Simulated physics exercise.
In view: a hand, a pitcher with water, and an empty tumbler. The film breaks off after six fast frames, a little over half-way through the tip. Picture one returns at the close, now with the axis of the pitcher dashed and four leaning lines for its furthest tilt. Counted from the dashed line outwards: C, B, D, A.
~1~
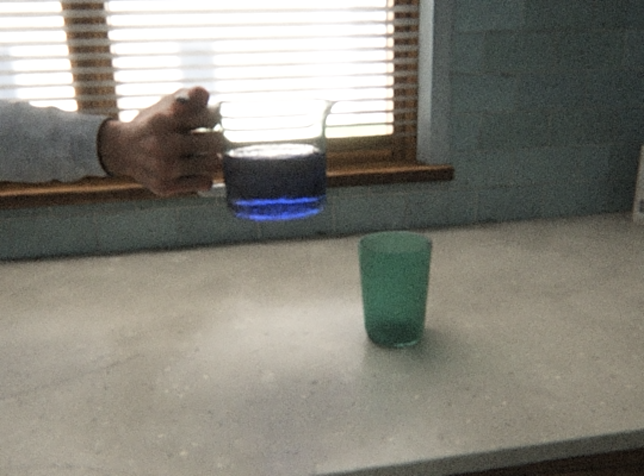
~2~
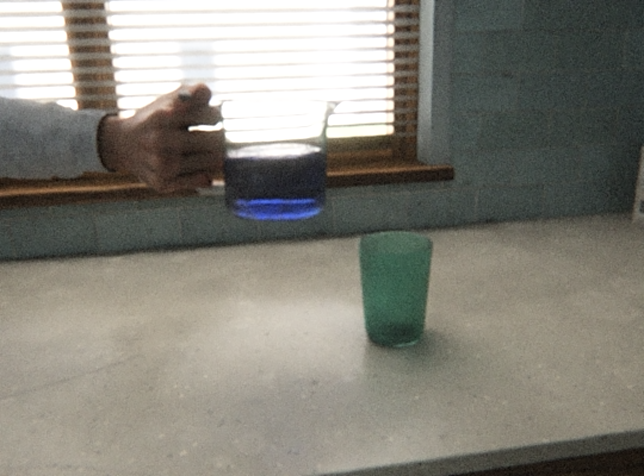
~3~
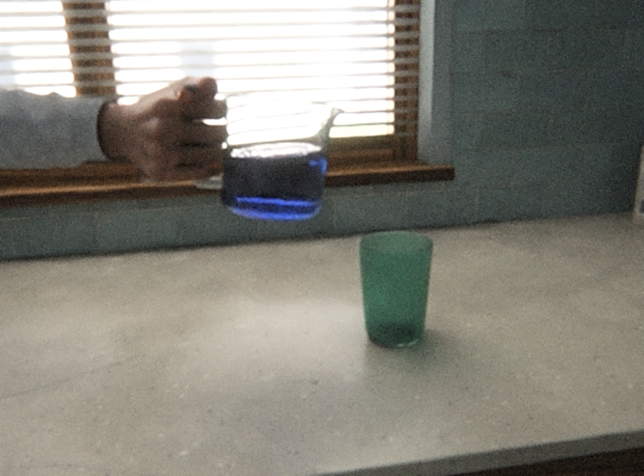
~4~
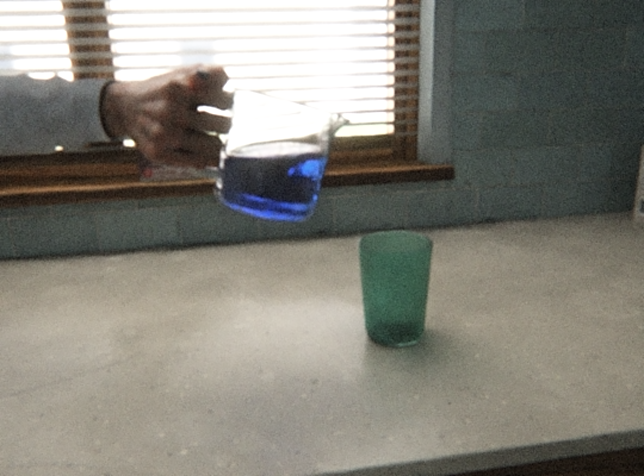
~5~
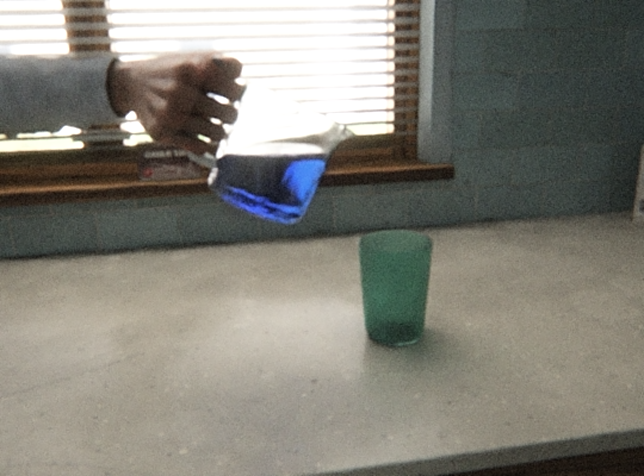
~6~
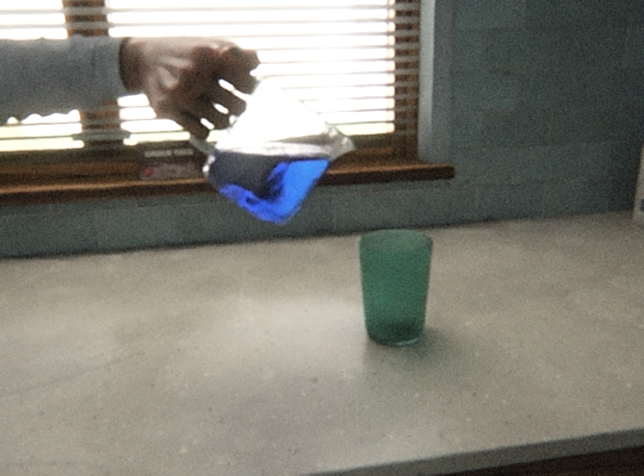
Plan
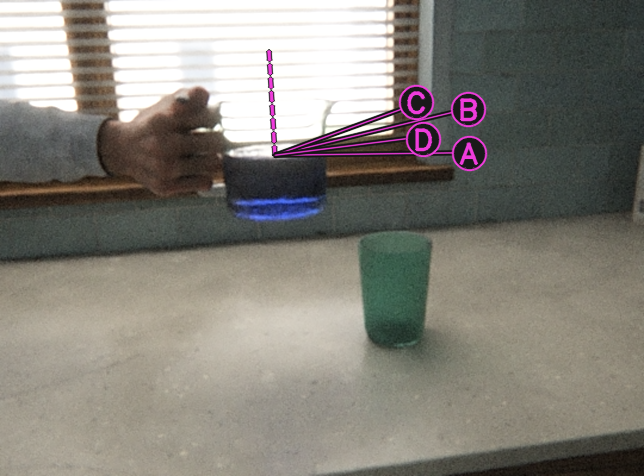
Hand tilting a clear glass pitcher of blue liquid rightward, spout dipping, above a countertop with a green tumbler, near window blinds.
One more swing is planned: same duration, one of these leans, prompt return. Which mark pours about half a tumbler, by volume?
Tilt C does it best.
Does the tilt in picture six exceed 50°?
No.
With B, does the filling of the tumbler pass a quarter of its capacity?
Yes.
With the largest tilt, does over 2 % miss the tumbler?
Yes, it does.
In magenta, A at (452, 152); B at (451, 112); C at (400, 109); D at (405, 138).
If A is chosen, the tumbler ends with about 66 % of what it can hold; 20 % of the water is spilt.
If B is chosen, the tumbler ends with about 63 % of what it can hold.
If C is chosen, the tumbler ends with about 51 % of what it can hold.
If D is chosen, the tumbler ends with about 69 % of what it can hold; 8 % of the water is spilt.
